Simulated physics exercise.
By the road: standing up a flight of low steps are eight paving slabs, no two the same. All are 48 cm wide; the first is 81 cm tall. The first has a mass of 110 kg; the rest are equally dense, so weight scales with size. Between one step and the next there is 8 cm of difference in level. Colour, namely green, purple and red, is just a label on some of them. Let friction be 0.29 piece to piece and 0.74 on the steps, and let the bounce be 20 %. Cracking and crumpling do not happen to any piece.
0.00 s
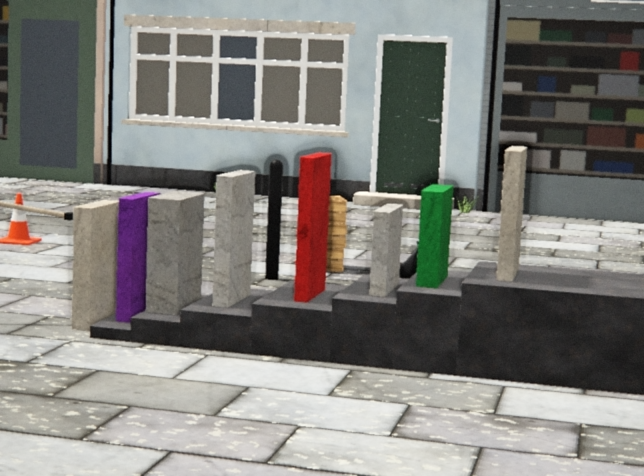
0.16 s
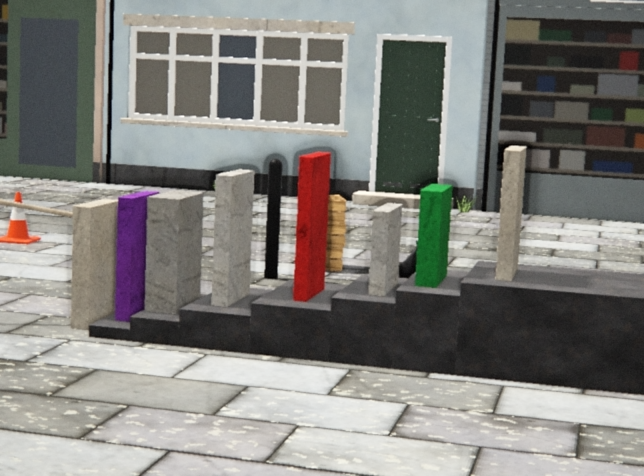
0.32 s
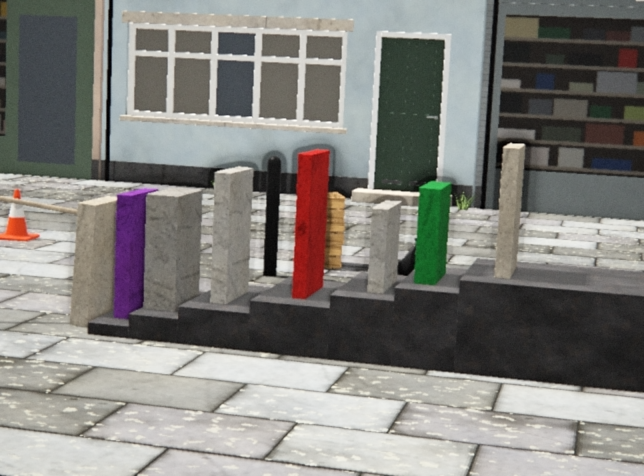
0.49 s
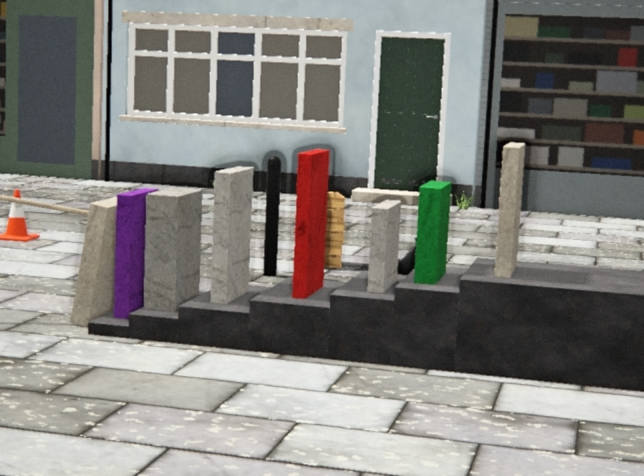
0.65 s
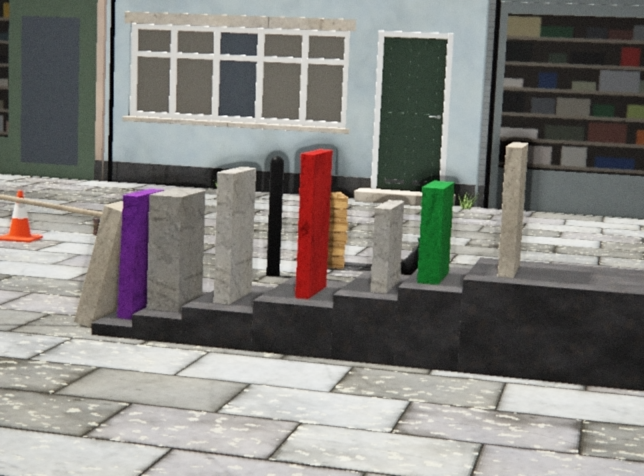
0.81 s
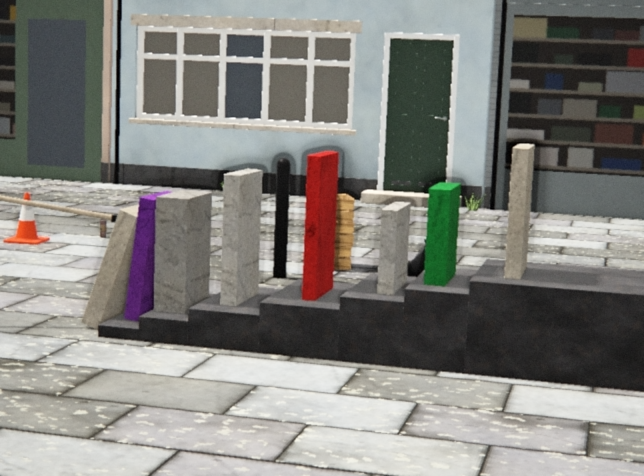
Upright slabs standing on low steps by a road as a pole pushes the first, tilting it rightward against the purple one.
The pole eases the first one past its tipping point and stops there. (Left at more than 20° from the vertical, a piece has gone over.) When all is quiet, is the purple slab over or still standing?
Observed: Purple slab recorded standing.
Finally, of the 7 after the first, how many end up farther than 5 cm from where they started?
The count is 1.
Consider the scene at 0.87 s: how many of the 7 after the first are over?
At that moment the count is 0.
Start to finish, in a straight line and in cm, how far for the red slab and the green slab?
Approx. distance from start in cm - red 0, green 0.
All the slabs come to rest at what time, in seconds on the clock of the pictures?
I'd say around 1.5 seconds.
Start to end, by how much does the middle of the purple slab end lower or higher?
Net change: Some 0 cm lower.
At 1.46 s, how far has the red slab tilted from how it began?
Angle from initial pose, roughly 0 deg - estimate.
After 0.87 s, none of the 7 other slabs over, 1 disturbed; purple slab leaning 7°.
At rest (1.7 s), none of the 7 other slabs over, 1 disturbed; purple slab leaning 7°; red slab unmoved; green slab unmoved. Seven left standing. As the last picture would show them, middles, purple slab near (154, 255), red slab near (321, 224).
